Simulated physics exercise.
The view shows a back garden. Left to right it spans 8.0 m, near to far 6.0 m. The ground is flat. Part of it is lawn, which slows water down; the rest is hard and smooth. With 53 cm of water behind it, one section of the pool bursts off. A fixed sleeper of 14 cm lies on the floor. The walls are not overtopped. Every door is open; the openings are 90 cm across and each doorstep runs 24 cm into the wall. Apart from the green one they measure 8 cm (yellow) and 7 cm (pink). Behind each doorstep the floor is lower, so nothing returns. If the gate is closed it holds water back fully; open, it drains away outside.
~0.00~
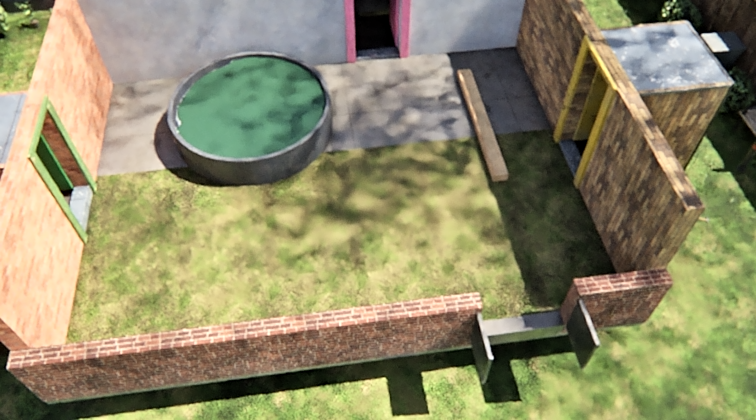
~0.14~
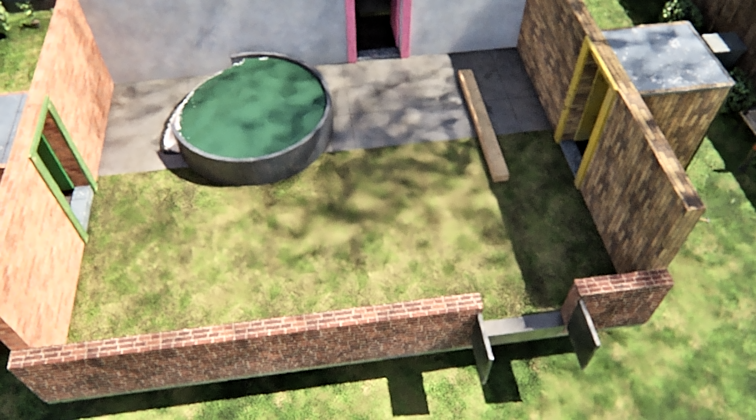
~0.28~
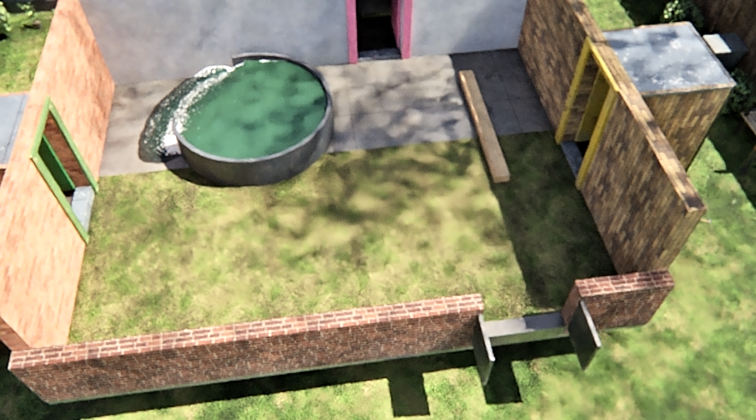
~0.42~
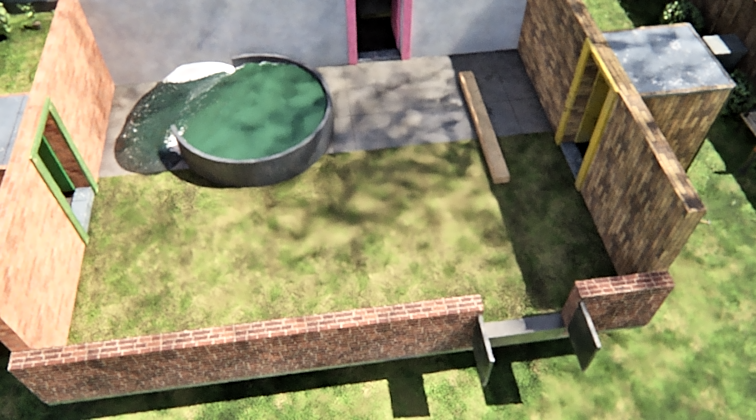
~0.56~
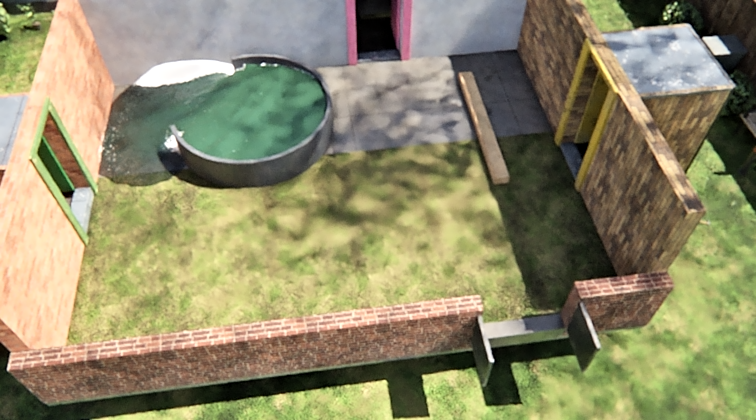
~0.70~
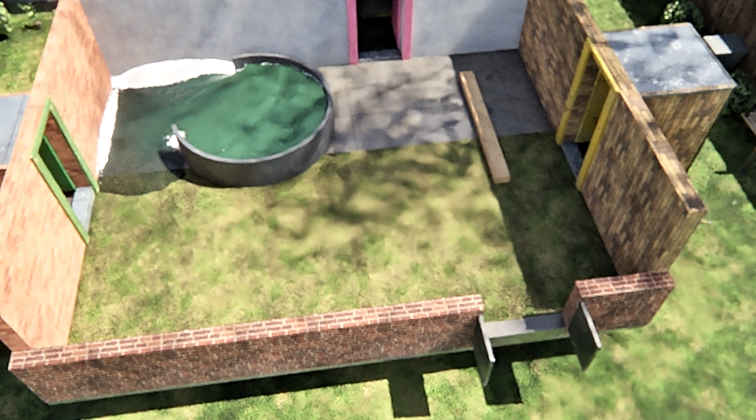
The clip shows a walled back garden with a round pool of green water, still at first; then a section of its left side opens and water pours out, spreading leftward across the paving with white foam along the back.
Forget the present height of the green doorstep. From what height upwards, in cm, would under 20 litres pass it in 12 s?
At least 9.5 cm or so.
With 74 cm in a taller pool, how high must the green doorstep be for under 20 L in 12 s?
Then roughly 14.0 cm.
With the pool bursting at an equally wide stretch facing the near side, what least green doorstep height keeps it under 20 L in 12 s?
Then roughly 6.5 cm.
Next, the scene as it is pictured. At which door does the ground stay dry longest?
It is the yellow one.
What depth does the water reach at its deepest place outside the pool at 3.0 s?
Up to some 34 cm.
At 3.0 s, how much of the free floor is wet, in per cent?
Near 30 per cent is wet.
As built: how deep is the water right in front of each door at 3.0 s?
Depths in cm: Yellow 0, pink 3, green 16.
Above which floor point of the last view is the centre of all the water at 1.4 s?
Near (220, 121).
After 1.4 s water covers 10 % of the floor, deepest (57 cm) near (125, 86); 5 cm at the green door, 0 litres in over its 18 cm doorstep.
After 3.0 s water covers 30 % of the floor, deepest (34 cm) near (116, 86); 16 cm at the green door, 0 litres in over its 18 cm doorstep.
After 12.0 s water covers 95 % of the floor, deepest (12 cm) near (62, 376); 8 cm at the green door, 0 litres in over its 18 cm doorstep.
At the green door as built, the water arrived by 1.2 s and peaked near 16 cm at 3.2 s.
Run again over the same 12 s with other heights there, 32 litres in over 8.5 cm, 9 litres over 11.5 cm. The limit of 20 litres is kept from about 9.5 cm up.
